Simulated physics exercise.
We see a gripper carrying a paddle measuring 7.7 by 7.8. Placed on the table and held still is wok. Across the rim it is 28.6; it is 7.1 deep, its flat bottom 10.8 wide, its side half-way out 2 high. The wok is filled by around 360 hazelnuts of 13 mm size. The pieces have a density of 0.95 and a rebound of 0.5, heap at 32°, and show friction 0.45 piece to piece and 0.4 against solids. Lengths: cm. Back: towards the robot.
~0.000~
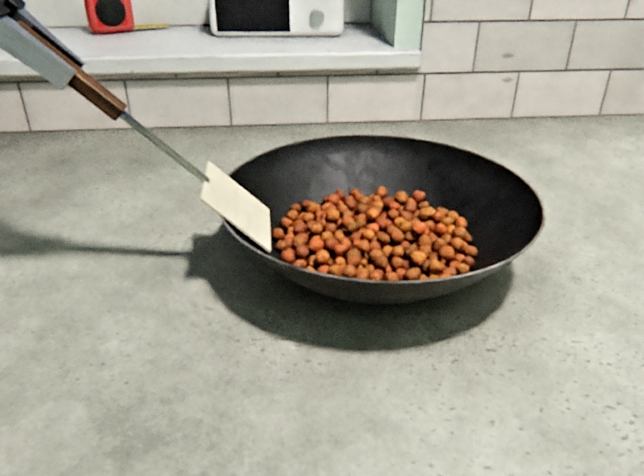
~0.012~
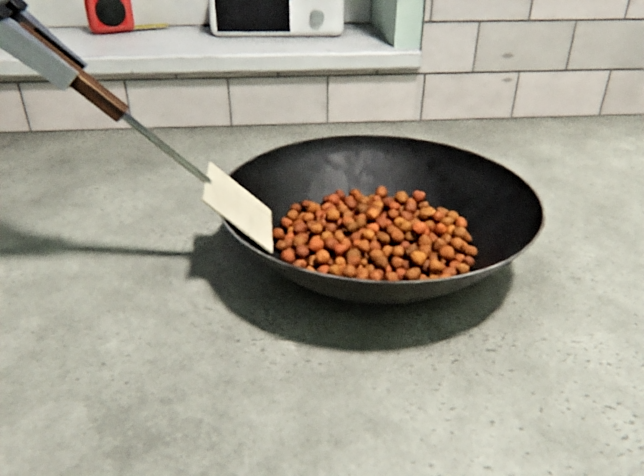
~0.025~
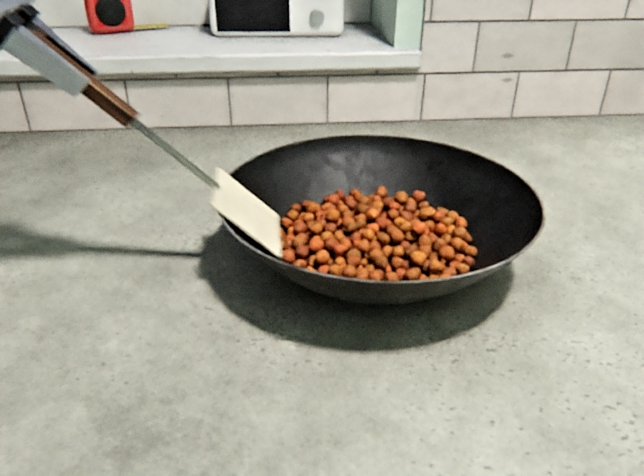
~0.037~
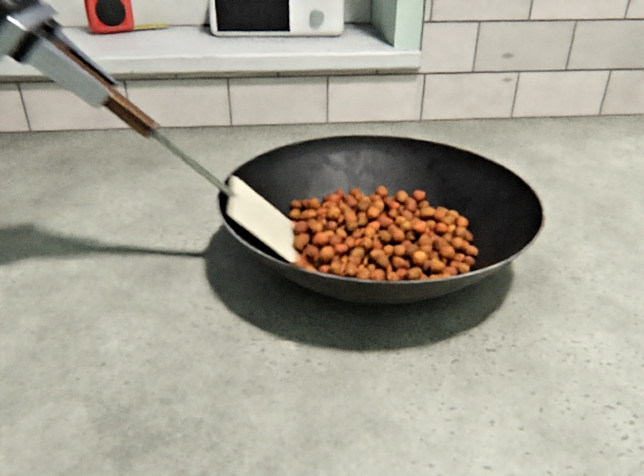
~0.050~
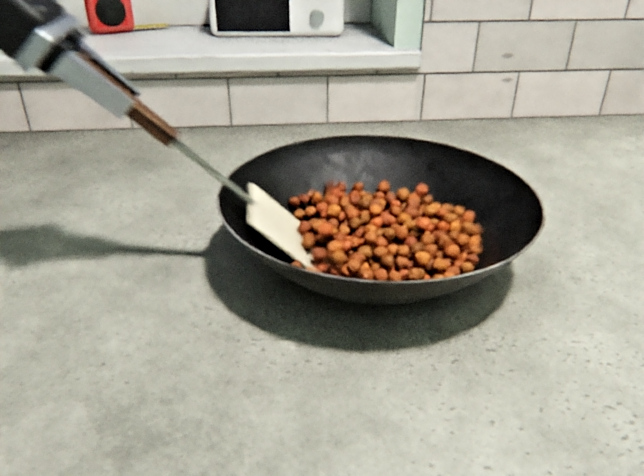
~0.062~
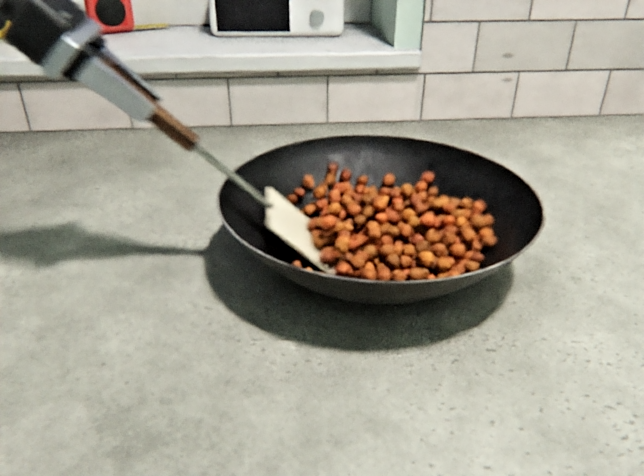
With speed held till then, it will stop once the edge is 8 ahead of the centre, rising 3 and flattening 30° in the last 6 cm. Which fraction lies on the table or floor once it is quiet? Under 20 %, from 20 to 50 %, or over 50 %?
From 20 to 50 %.
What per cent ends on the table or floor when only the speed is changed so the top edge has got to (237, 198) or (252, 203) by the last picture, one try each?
I'd estimate close to 5 and 10 in a hundred.
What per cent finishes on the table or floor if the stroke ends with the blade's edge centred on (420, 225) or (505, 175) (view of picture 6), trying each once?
5 % and 45 %.
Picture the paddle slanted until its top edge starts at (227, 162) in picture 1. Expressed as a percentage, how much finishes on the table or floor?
Around 35 percent ends up on the table or floor.
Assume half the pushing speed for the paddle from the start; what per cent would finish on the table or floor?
I'd say close to 0 per cent.
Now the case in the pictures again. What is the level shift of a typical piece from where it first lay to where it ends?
The figure is about 6 cm.
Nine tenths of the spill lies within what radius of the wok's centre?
Roughly 50 cm.
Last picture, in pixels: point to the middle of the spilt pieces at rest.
About (628, 246).
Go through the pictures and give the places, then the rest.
In the first frame, paddle top edge at (204, 179), sloping 45°; upper third of the load around (375, 229), from x 280 to 470, top at y 195; 360 in the wok.
In the second frame, paddle top edge at (206, 180), sloping 45°; upper third of the load around (375, 229), from x 280 to 470, top at y 195.
In the third frame, paddle top edge at (215, 185), sloping 45°; upper third of the load around (375, 229), from x 280 to 470, top at y 195.
In the fourth frame, paddle top edge at (232, 194), sloping 45°; upper third of the load around (376, 228), from x 285 to 470, top at y 190.
In the fifth frame, paddle top edge at (251, 202), sloping 45°; upper third of the load around (379, 226), from x 295 to 475, top at y 185.
In the sixth frame, paddle top edge at (269, 206), sloping 45°; upper third of the load around (385, 221), from x 290 to 490, top at y 170; 360 in the wok.
By 0.09 s, sloping 45°, highest piece 9 above the table; 360 in the wok.
By 0.12 s, sloping 38°, highest piece 12 above the table; 358 in the wok, 2 on the blade or in flight.
By 0.34 s, sloping 15°, highest piece 16 above the table; 265 in the wok, 37 on the table or floor, 58 on the blade or in flight.
By 1.39 s, sloping 15°, highest piece 5 above the table; 264 in the wok, 96 on the table or floor.
Final count, 264 in the wok, 96 on the table or floor. That is 27 % on the table or floor.
